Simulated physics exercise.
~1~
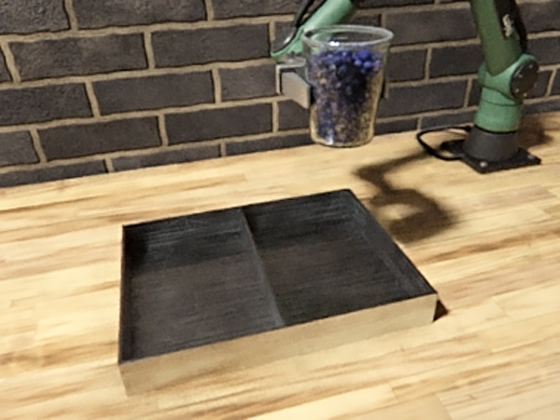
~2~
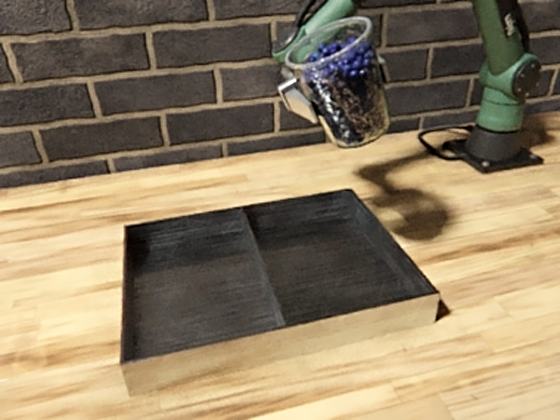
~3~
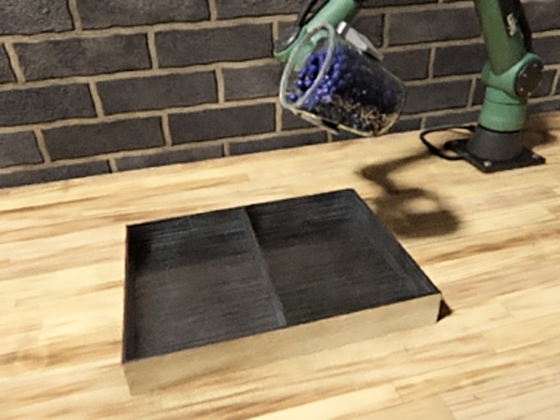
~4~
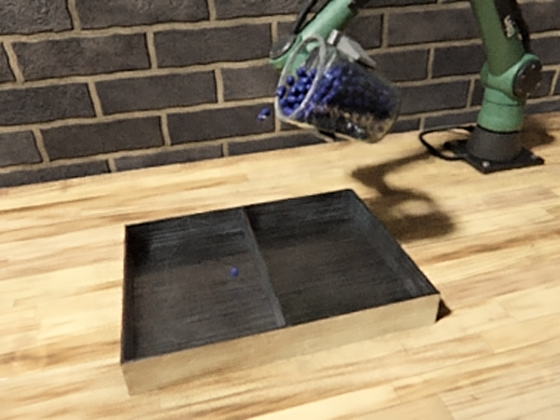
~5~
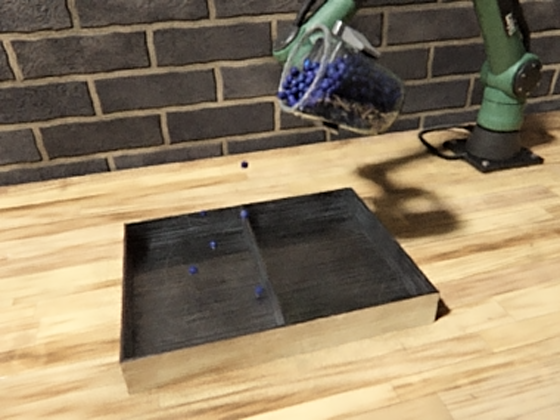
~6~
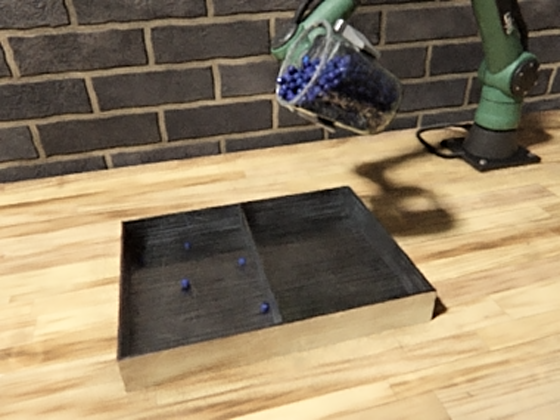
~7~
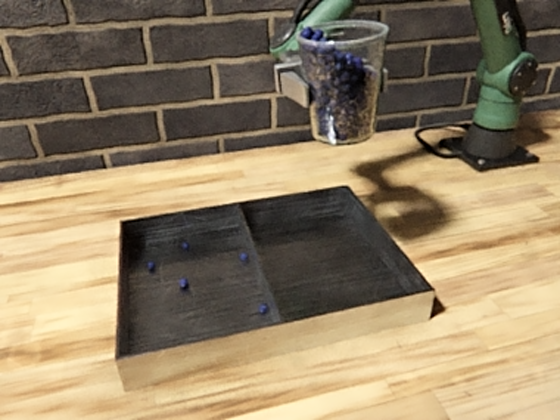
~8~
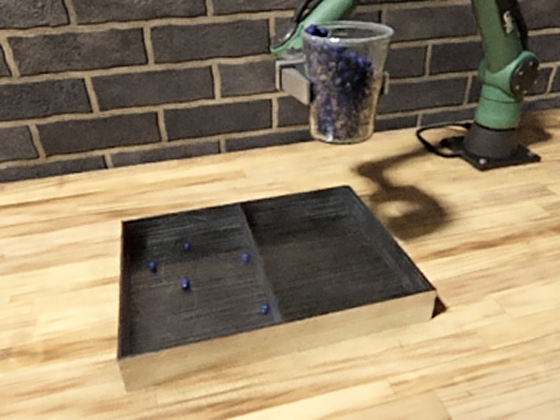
On a wooden tabletop, a green robot arm tips a clear beaker, spilling five blue beads into a divided tray, then rights it.
